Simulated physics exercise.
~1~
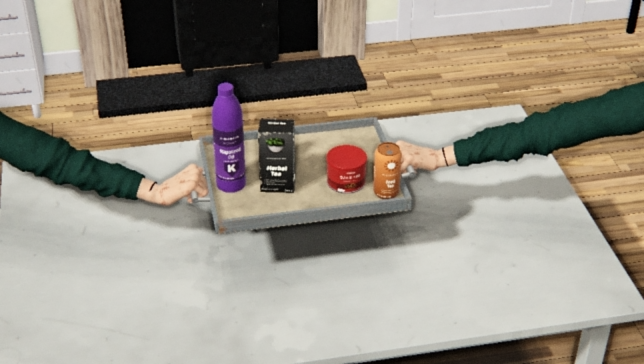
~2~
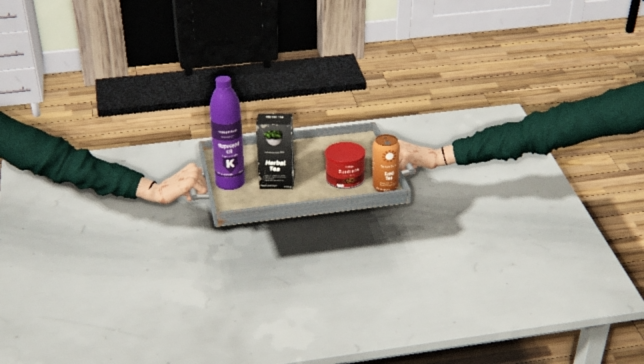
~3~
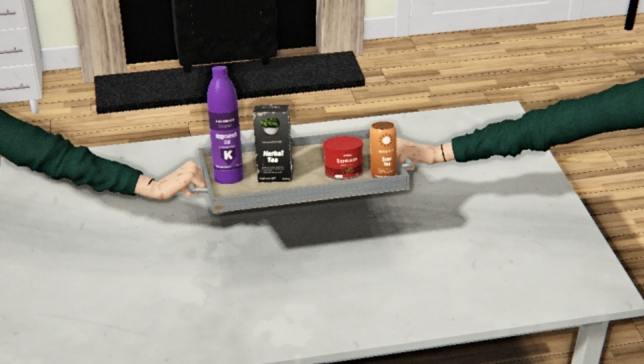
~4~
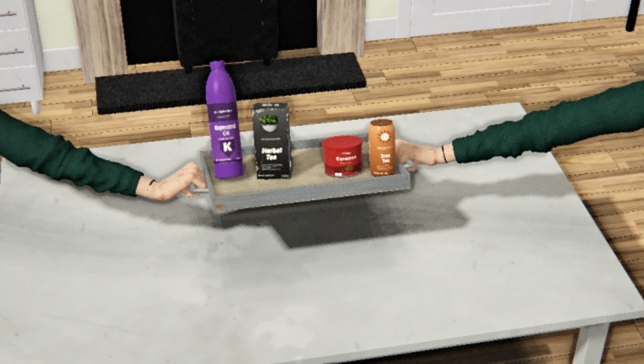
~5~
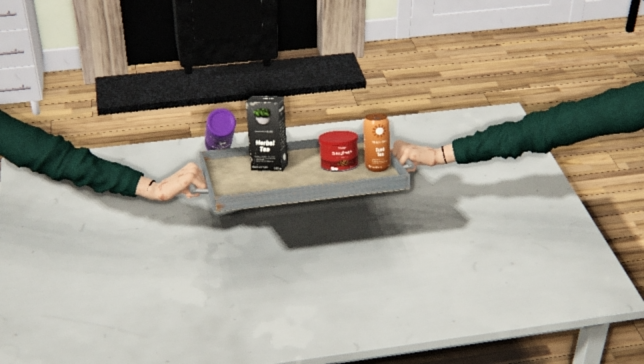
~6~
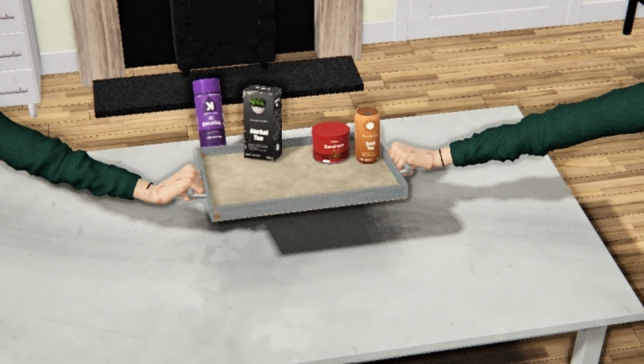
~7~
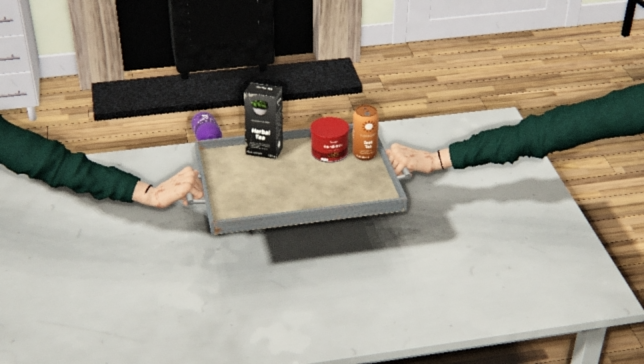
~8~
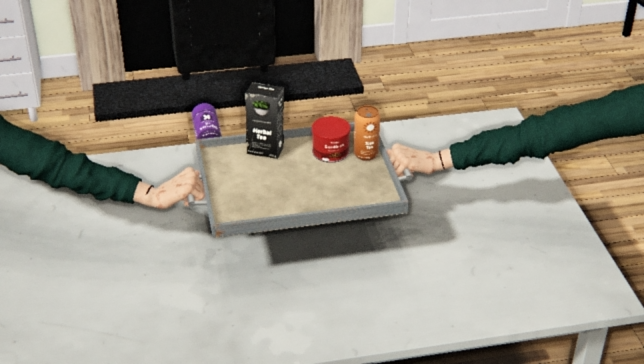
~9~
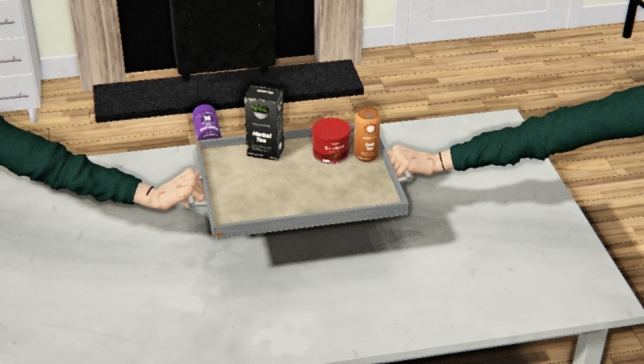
At the start, two hands in green sleeves hold a grey rimmed tray above a pale table, carrying a purple bottle, a black herbal tea carton, a red tub and an orange can. The hands tip the far edge downward, and the items begin to edge away from the viewer. The tall bottle then topples over the far side and drops off the tray. The carton, tub and can slide to the far rim as the hands level the tray. Finally, those three stand along the far edge, while the bottle lies on its side beyond it.
